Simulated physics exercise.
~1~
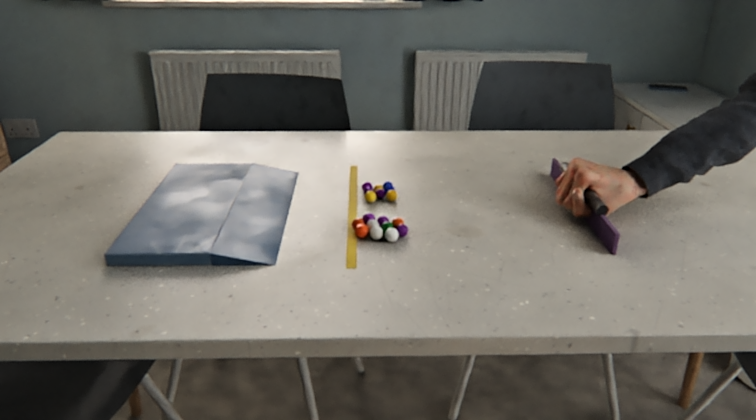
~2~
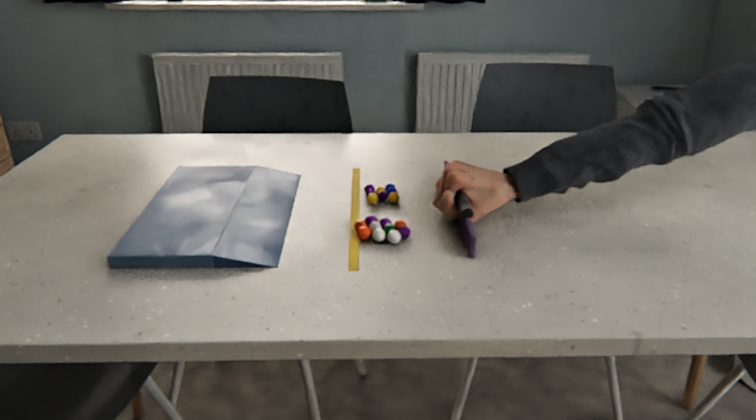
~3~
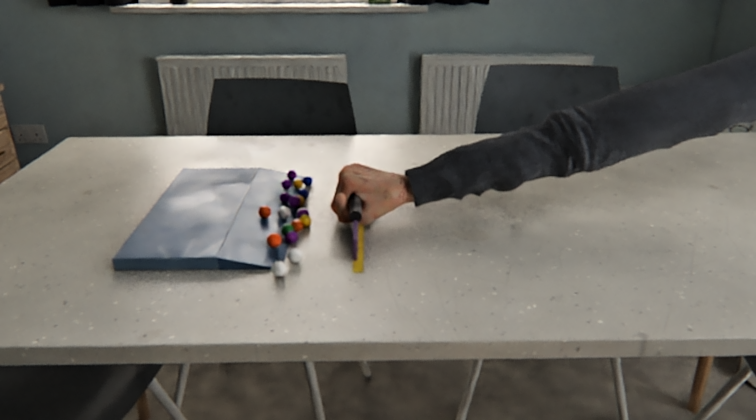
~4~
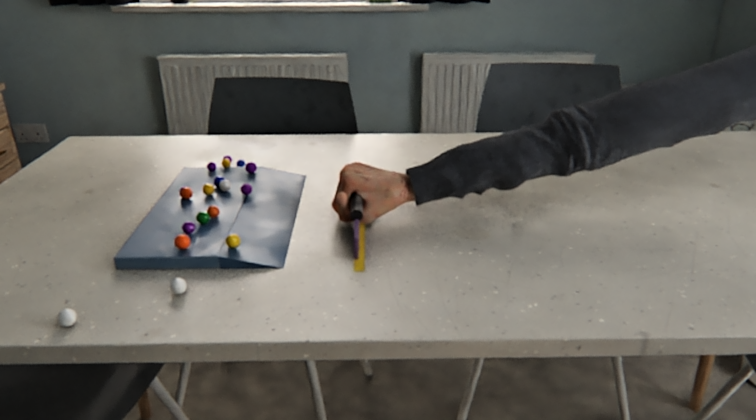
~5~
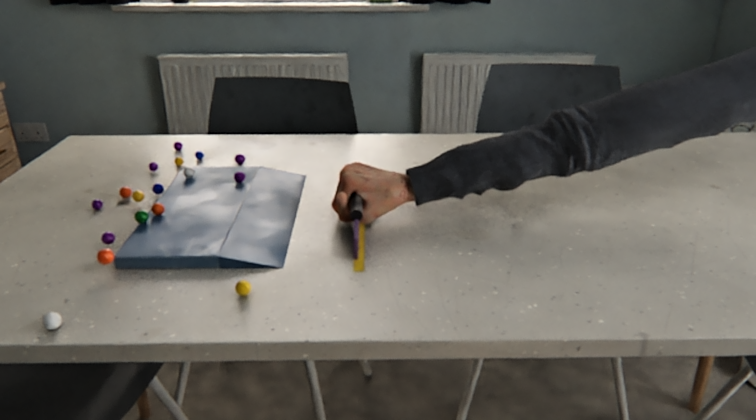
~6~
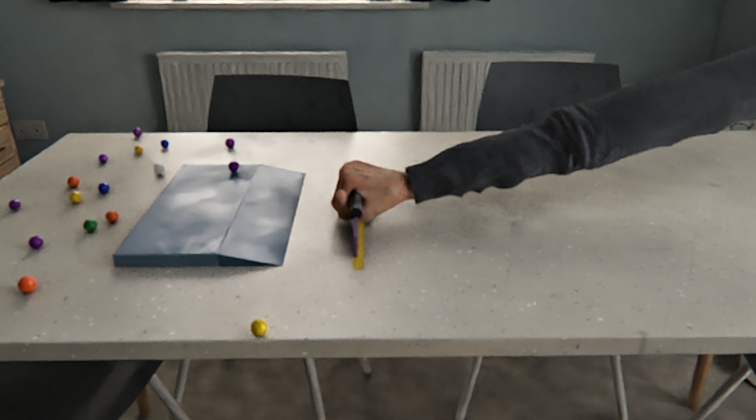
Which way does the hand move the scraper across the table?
The hand moves the scraper to the left, bringing it up to the yellow tape.
A hand in a dark sleeve slides a purple scraper leftward across a pale speckled table, seen from the front and slightly above, with two dark chairs and radiators behind. Two small clusters of colourful balls sit beside a strip of yellow tape, and a low blue-grey ramp lies to the left. The scraper sweeps the balls off towards the ramp and stops at the tape. The balls scatter up and over the ramp, while white ones roll along the near side. Finally, most lie spread beyond it on the left, with a yellow ball near the front edge.
